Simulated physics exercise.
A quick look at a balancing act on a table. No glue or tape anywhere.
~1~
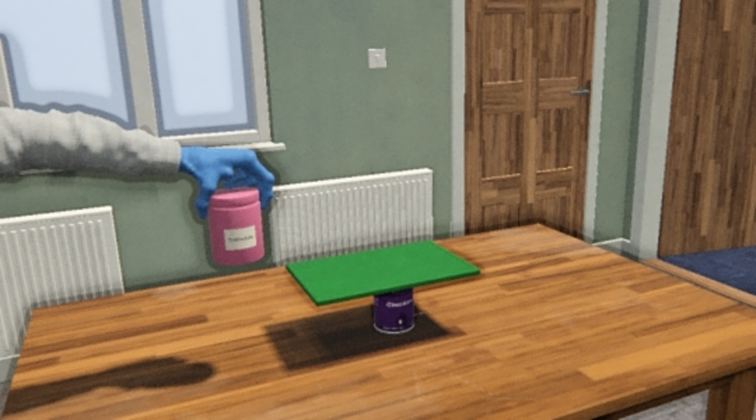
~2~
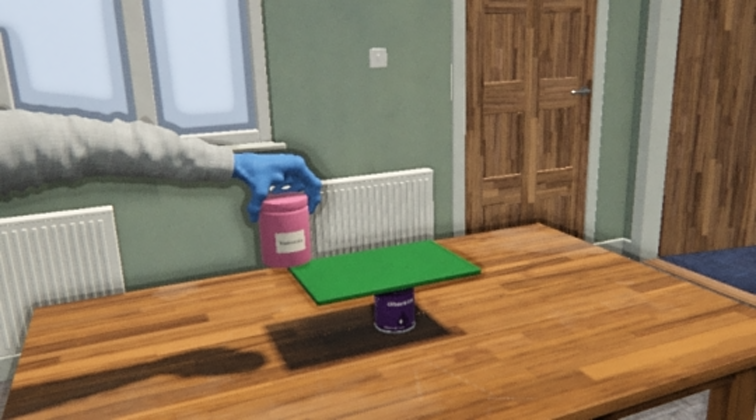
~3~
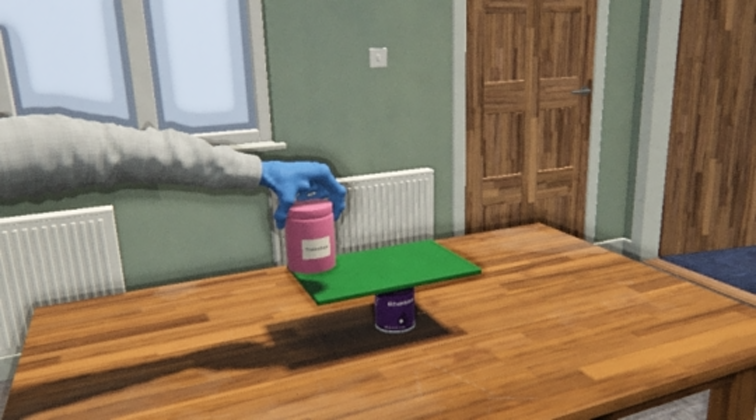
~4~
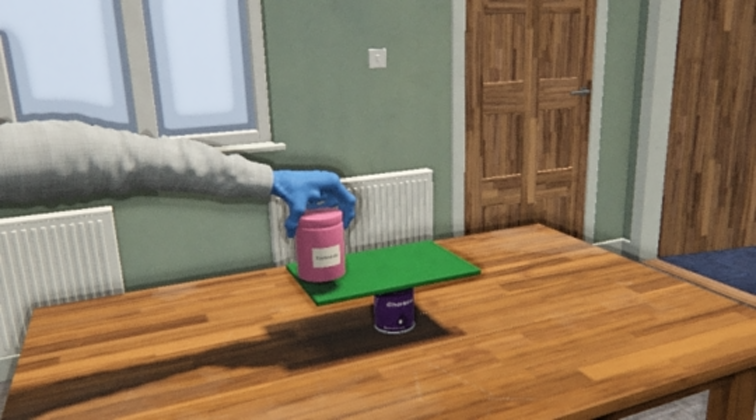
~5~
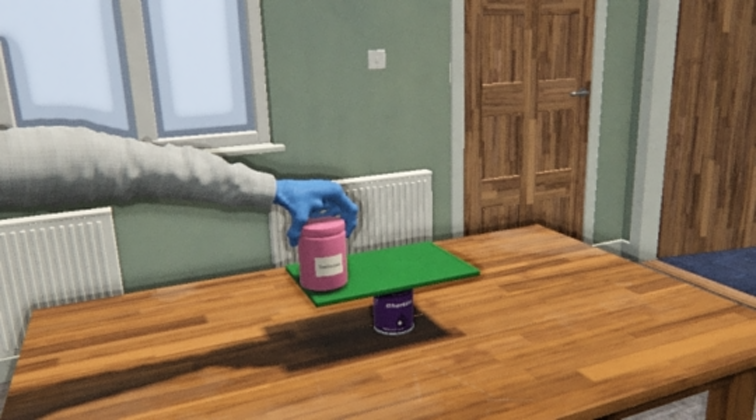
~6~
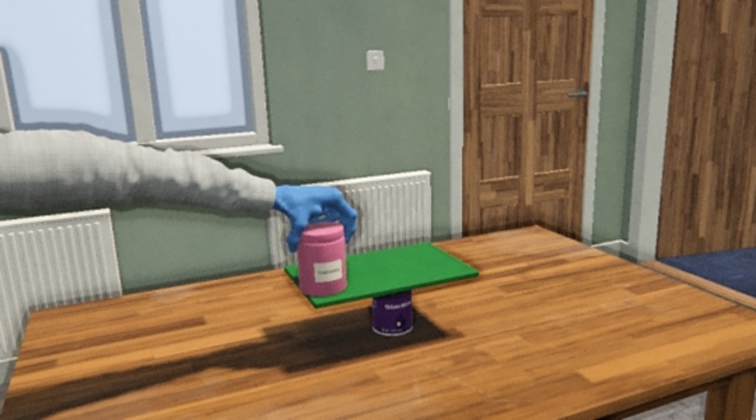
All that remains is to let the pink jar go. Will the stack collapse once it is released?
Yes, it collapses.
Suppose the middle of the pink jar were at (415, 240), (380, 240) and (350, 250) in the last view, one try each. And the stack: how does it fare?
Case 1: Stable; case 2: Stable; case 3: Collapse.
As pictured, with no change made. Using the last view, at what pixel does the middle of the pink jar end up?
I'd point to roughly (263, 352).
Then, 0.30 s on from there, pink jar now fallen; green lid turned 36° from how it was put.
Then, 0.60 s on from there, green lid turned 35° from how it was put.
In the end, fallen, pink jar; moved from the start, green lid; purple tin unmoved. At the end, from the last picture's camera, pink jar near (263, 352). The stack loses its balance.
